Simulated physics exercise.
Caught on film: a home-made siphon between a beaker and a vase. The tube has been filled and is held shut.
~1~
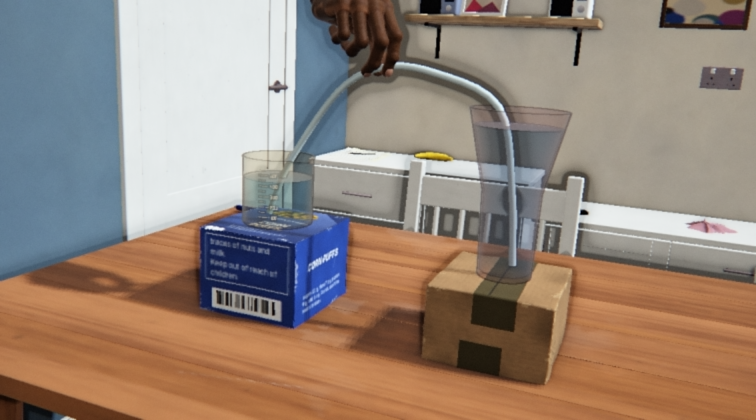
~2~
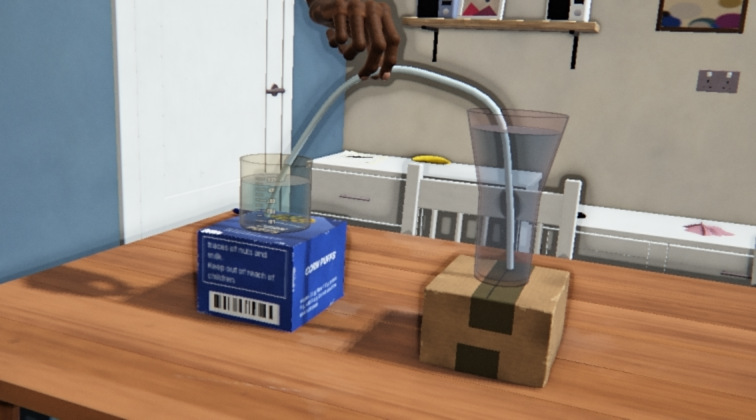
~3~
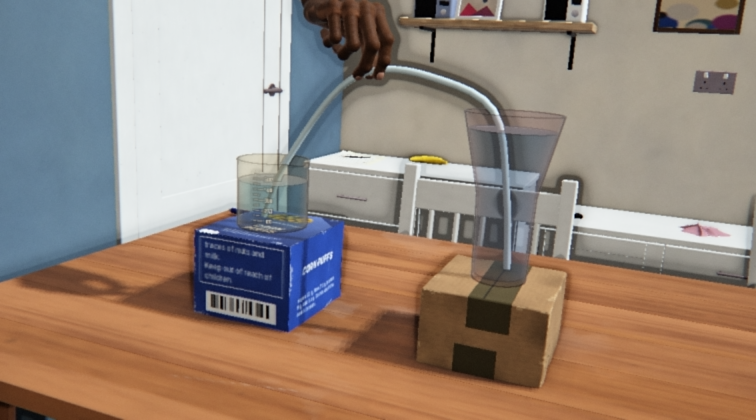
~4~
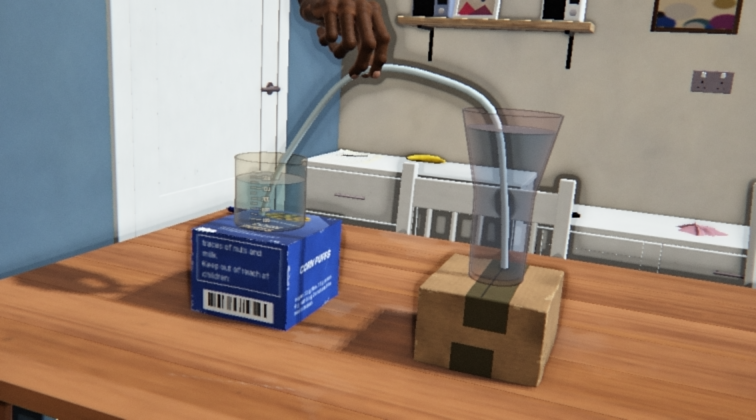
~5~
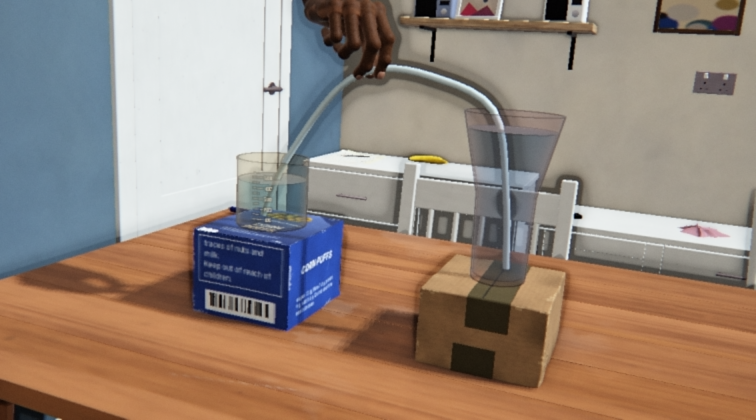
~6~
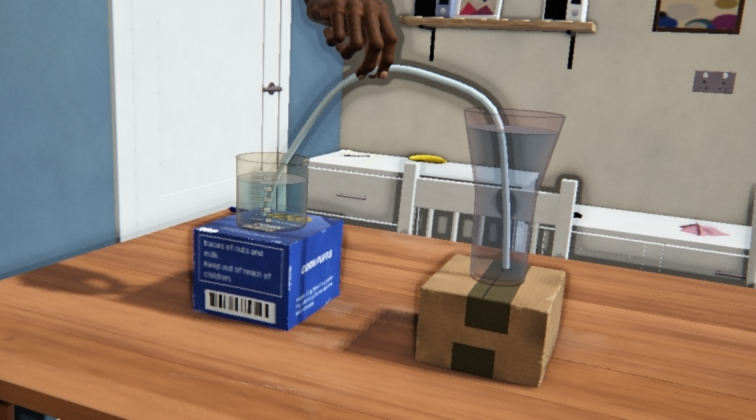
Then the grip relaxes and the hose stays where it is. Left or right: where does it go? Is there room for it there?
The water goes into the left one; the receiving one runs over.
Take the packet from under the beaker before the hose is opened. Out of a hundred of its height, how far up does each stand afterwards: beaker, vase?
About 100 and 5 per cent.
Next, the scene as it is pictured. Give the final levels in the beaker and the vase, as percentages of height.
First 100 %, second 55 %.
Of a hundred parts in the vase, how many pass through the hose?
About 55 per cent.
Next, the beaker is nearly full; the vase is about three quarters full.
After that, the beaker is full to the brim; the vase is about two thirds full; the lower one has run over.
Finally, the beaker is full to the brim; the vase is about half full; the lower one has run over; the two surfaces are level.
